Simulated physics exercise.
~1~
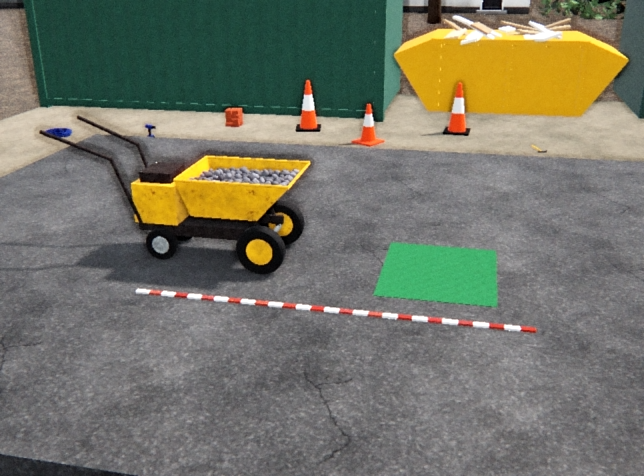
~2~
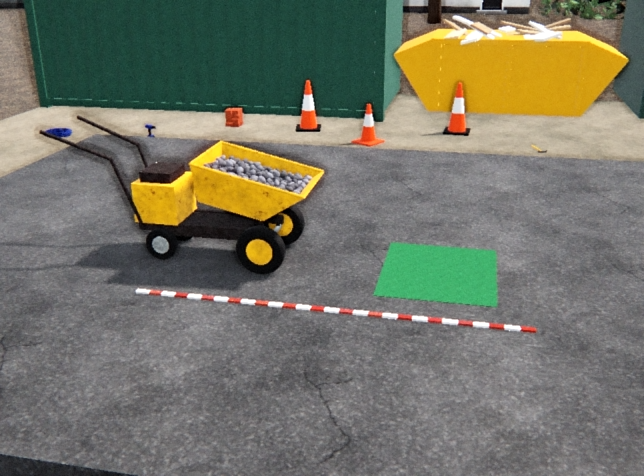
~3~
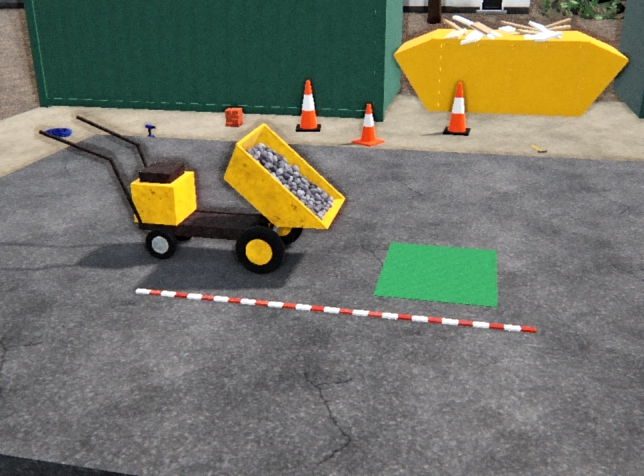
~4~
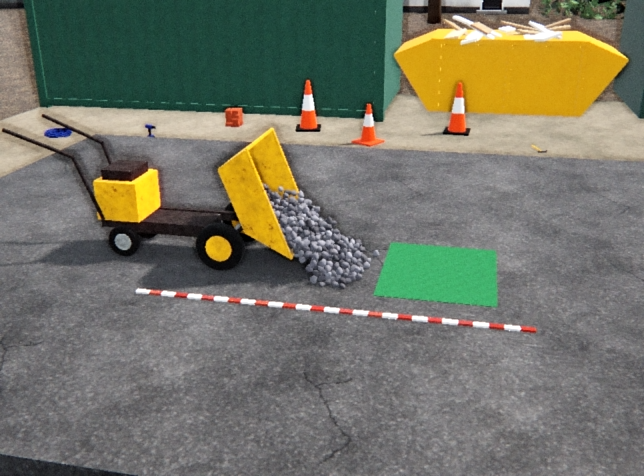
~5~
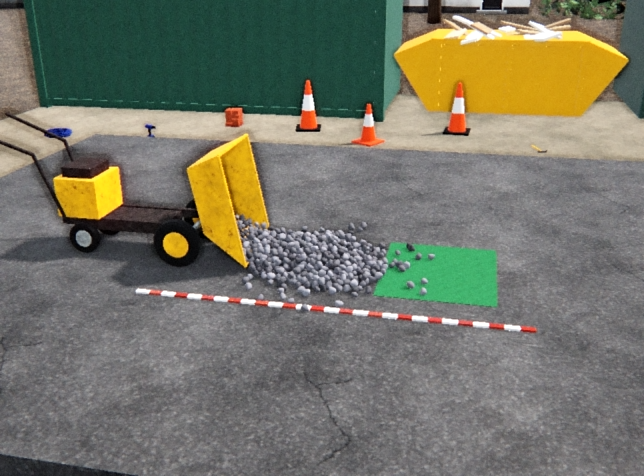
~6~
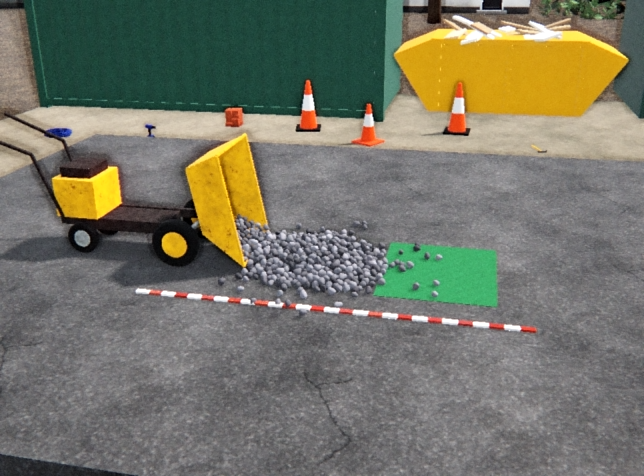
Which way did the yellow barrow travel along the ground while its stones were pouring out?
It rolled to the left, away from the green sheet.
